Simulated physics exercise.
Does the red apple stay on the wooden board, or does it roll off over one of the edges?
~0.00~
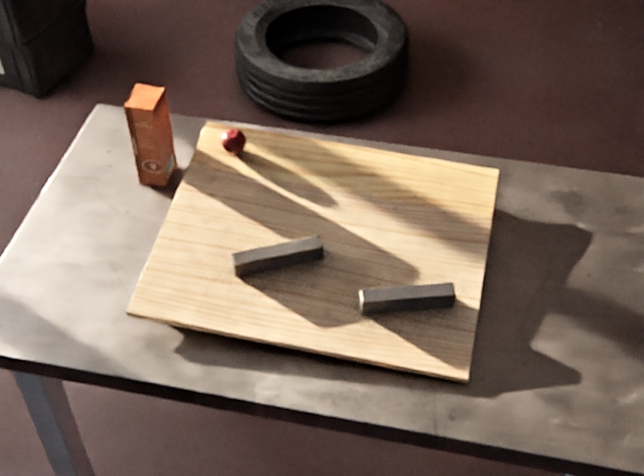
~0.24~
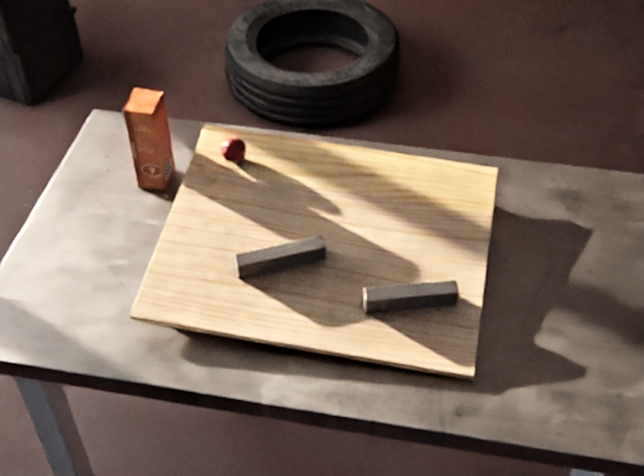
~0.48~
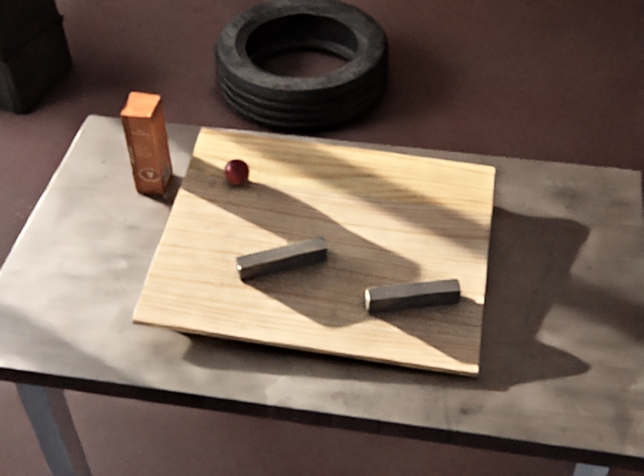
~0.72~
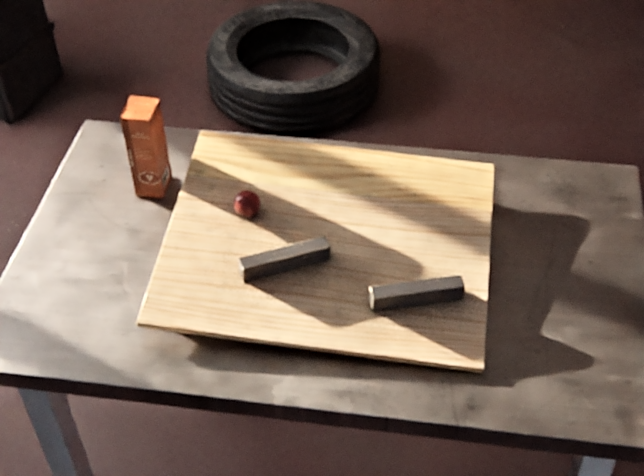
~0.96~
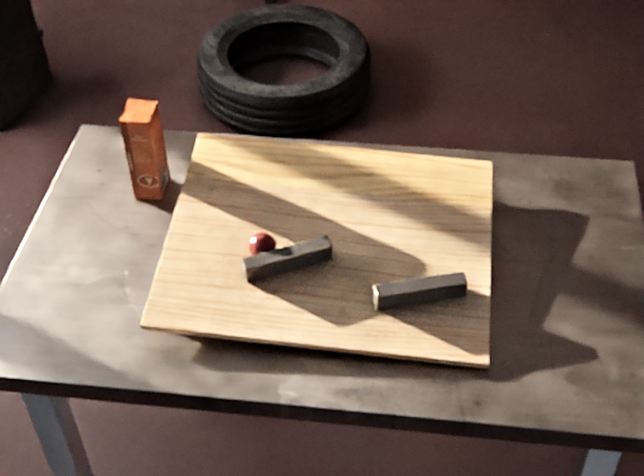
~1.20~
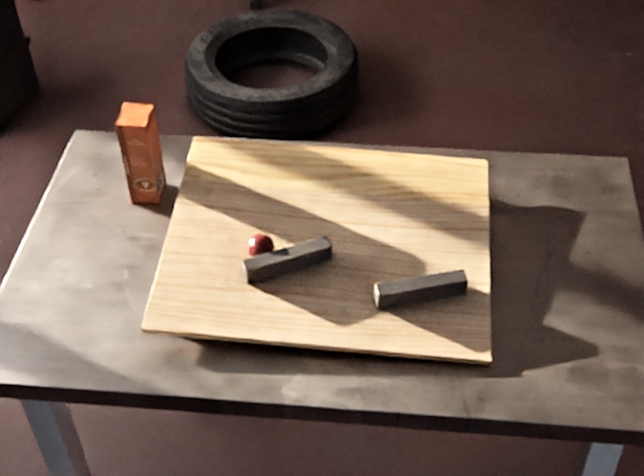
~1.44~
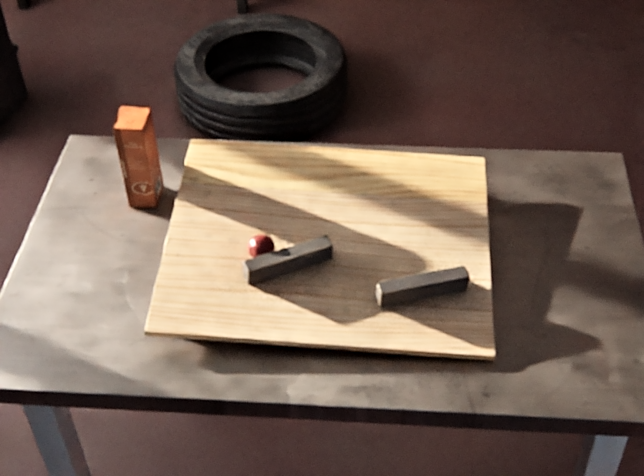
The red apple stays on the board. It is blocked by the dark block on the left and comes to rest against it without crossing any edge.
